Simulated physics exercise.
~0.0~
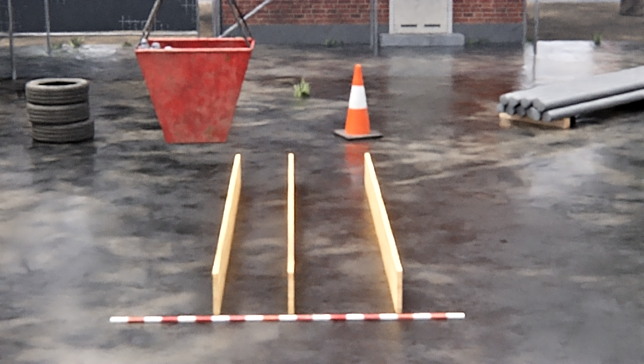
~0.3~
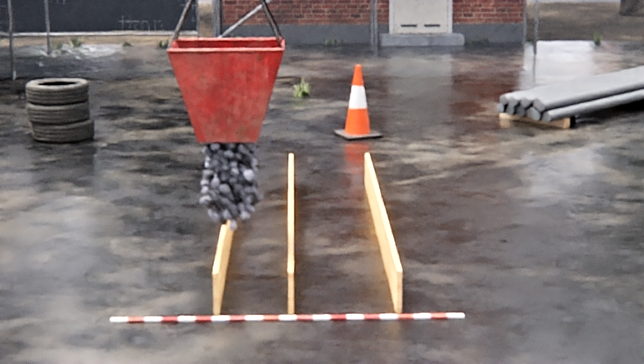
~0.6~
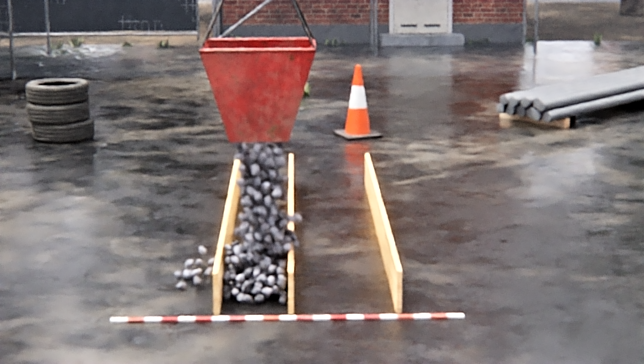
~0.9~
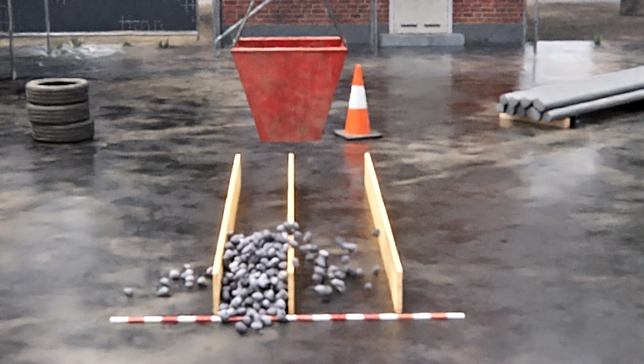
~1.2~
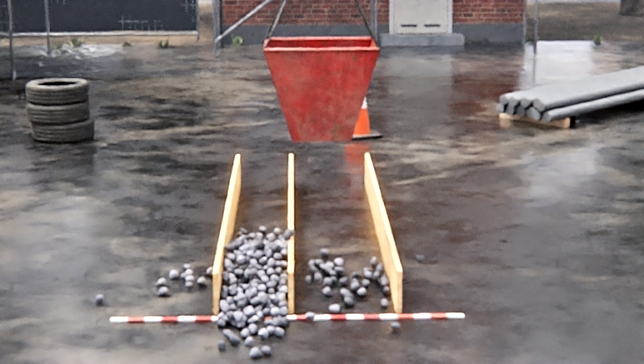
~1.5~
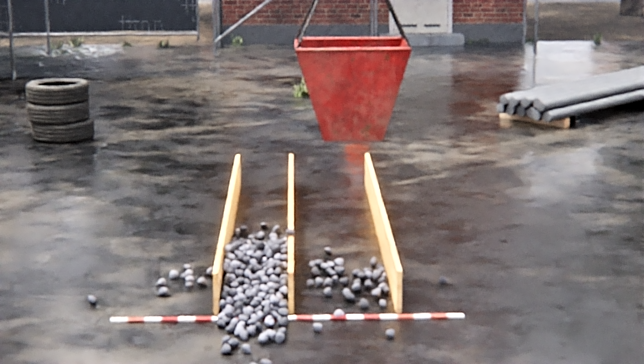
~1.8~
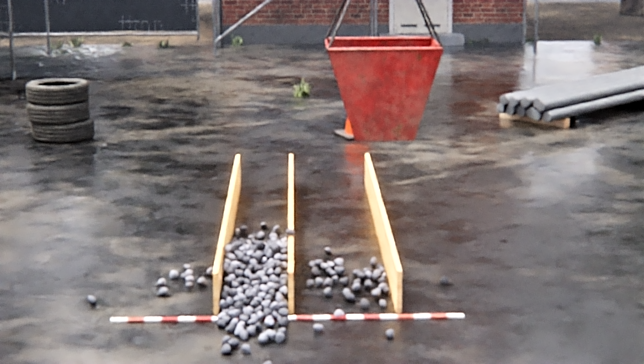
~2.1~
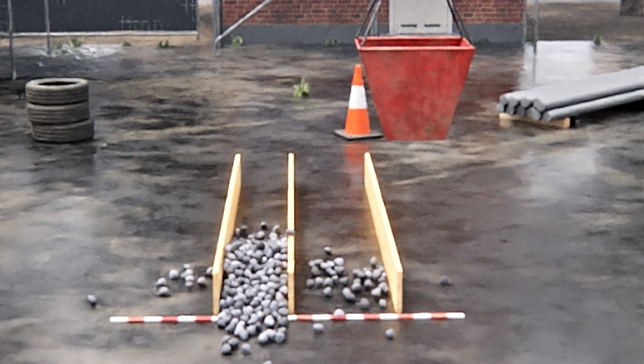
A wet, stained yard is seen from a fixed, slightly raised view, with a brick wall behind, stacked tyres at left, an orange and white cone, and grey pipes at right. A red skip hangs above three wooden planks marking two bays, with a red and white staff across the front. The skip glides right and pours grey stones from its bottom, mostly into the left bay. Stones pile up, spill over the staff and scatter to both sides. The empty skip continues right, passing the cone, while most stones rest in the left bay and fewer in the right.
